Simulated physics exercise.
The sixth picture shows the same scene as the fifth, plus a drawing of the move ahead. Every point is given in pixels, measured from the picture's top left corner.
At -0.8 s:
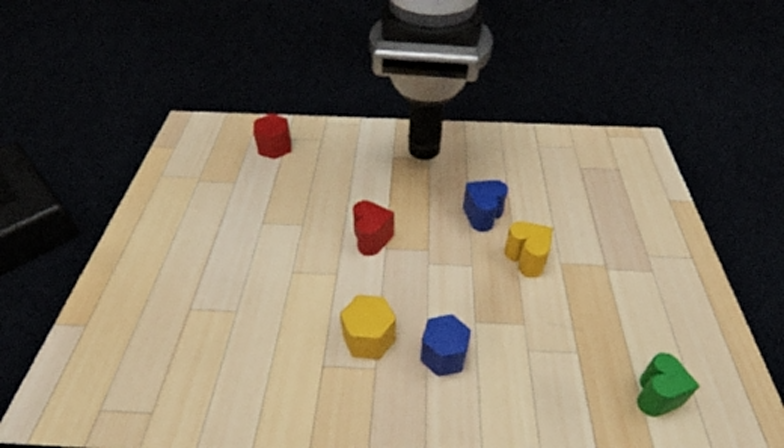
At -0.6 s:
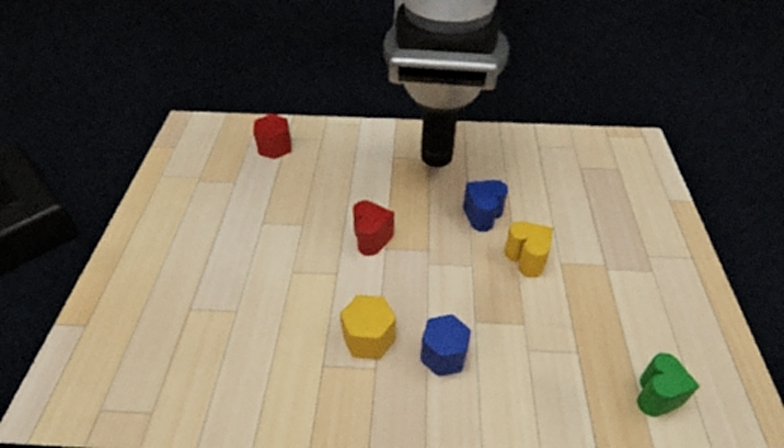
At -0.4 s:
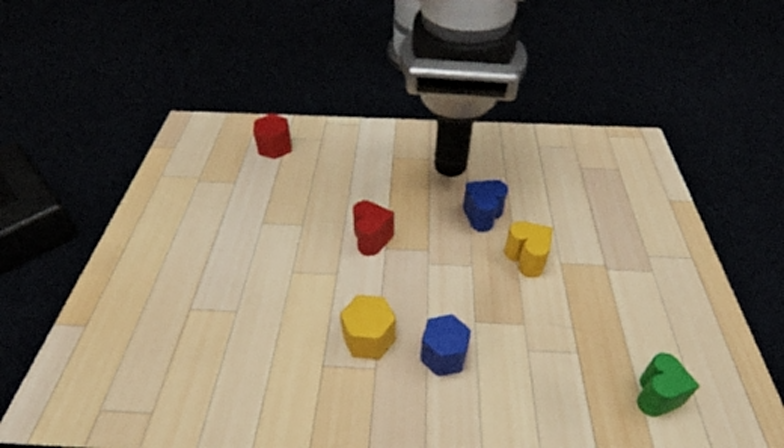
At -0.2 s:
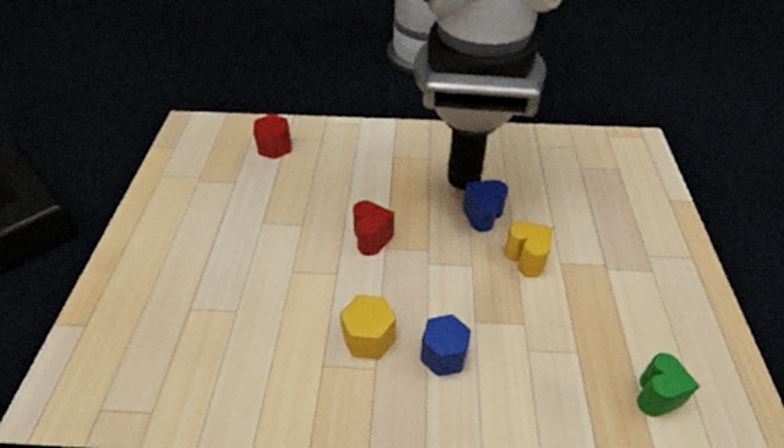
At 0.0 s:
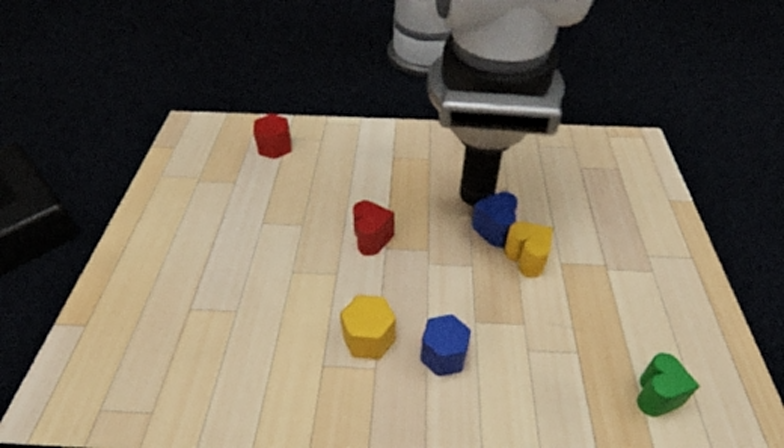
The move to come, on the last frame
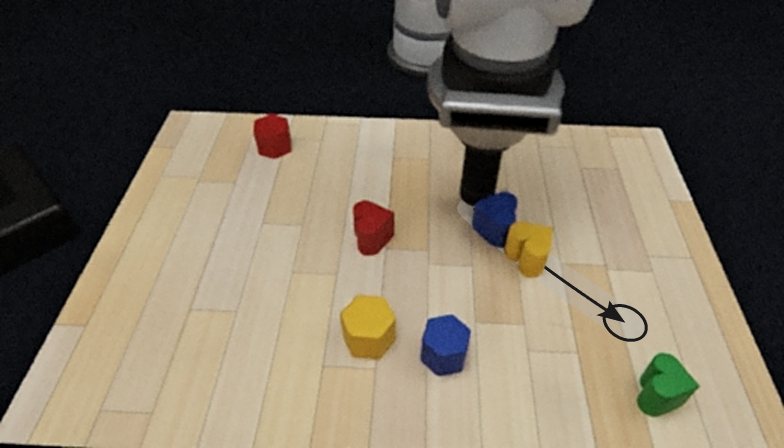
On a light wooden board scattered with colored hearts and hexagons, a robot arm moved its black tip right and toward the viewer, then nudged the blue heart slightly over against the yellow one.
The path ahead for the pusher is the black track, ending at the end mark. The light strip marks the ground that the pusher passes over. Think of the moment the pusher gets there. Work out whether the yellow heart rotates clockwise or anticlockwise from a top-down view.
It swings round anticlockwise.
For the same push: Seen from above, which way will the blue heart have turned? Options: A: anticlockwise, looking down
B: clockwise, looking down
Correct choice: B.
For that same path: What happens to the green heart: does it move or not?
It keeps its position.
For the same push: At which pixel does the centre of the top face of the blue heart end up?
Its top centre is at about (525, 263).
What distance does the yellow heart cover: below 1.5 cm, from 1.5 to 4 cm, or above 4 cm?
It's set to move over 4 cm.
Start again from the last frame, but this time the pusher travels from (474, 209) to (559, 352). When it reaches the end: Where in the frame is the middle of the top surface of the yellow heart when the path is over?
The middle of its top is at (586, 283).
The line goes from (474, 209) by way of (540, 263) to (625, 323).
The first path, step by step. One third of the way, pusher at (521, 233); blue heart at (519, 251), turned 35° clockwise; yellow heart at (557, 268), turned 75° anticlockwise.
Two thirds of the way, pusher at (572, 270); blue heart at (525, 263), turned 70° clockwise; yellow heart at (571, 290), turned 85° anticlockwise.
At the end, pusher at (632, 310); blue heart at (525, 263), turned 70° clockwise; yellow heart at (580, 301), turned 45° anticlockwise; green heart unmoved.
